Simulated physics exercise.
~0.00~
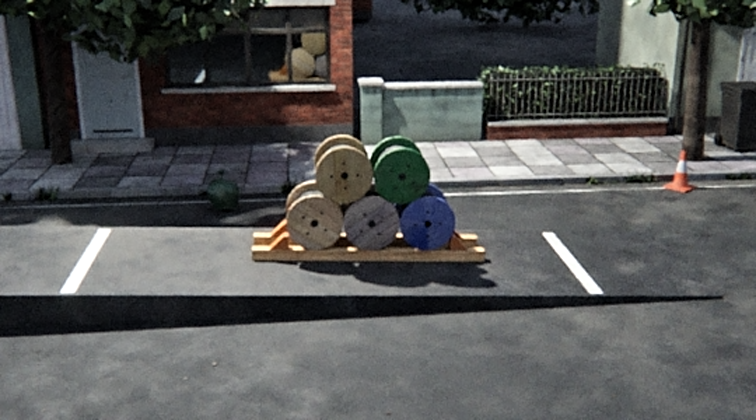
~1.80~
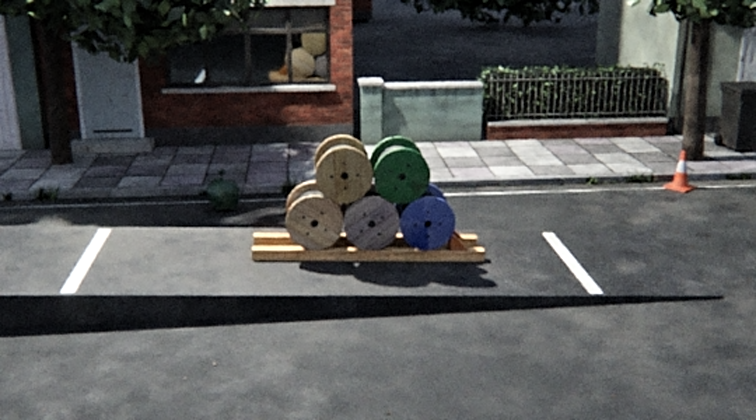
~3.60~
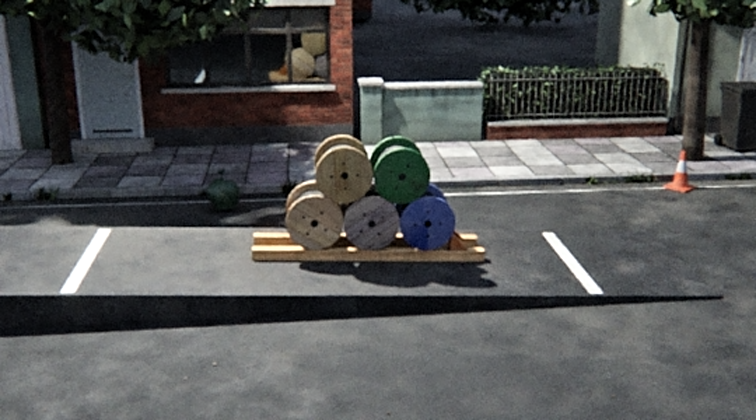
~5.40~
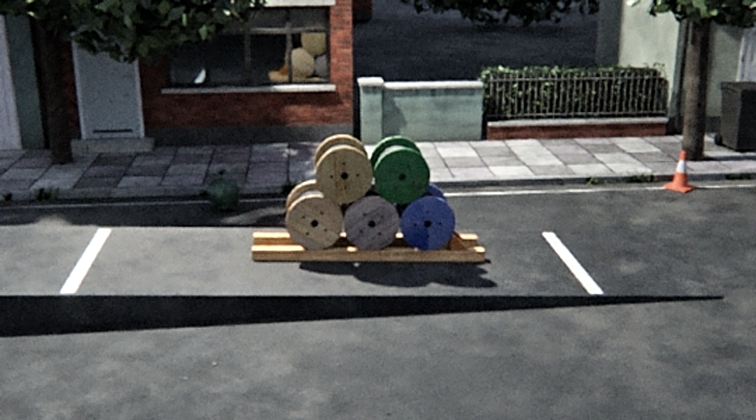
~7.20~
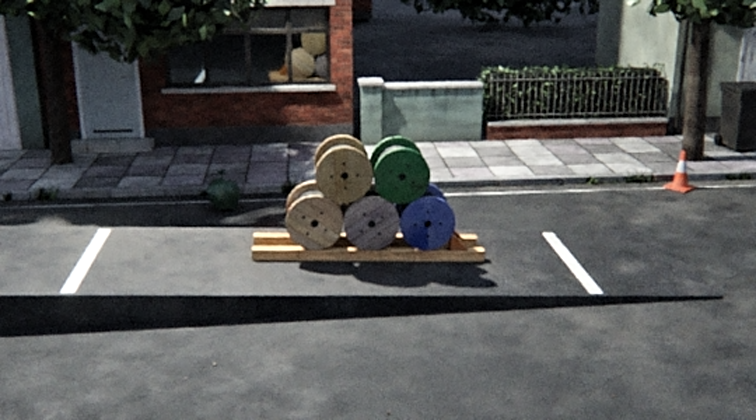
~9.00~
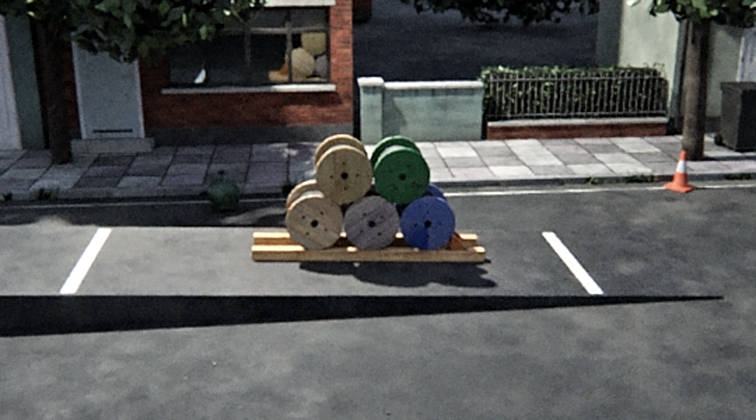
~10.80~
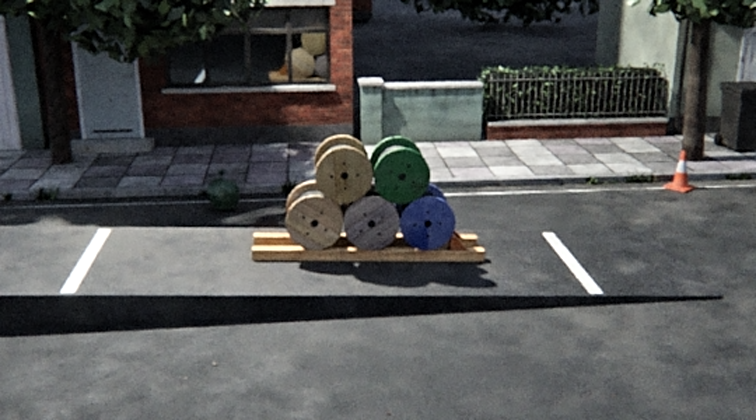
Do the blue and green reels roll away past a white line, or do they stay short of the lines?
They both stay short of the lines. The blue reel remains on the wooden beams and the green one stays up on top of the others.
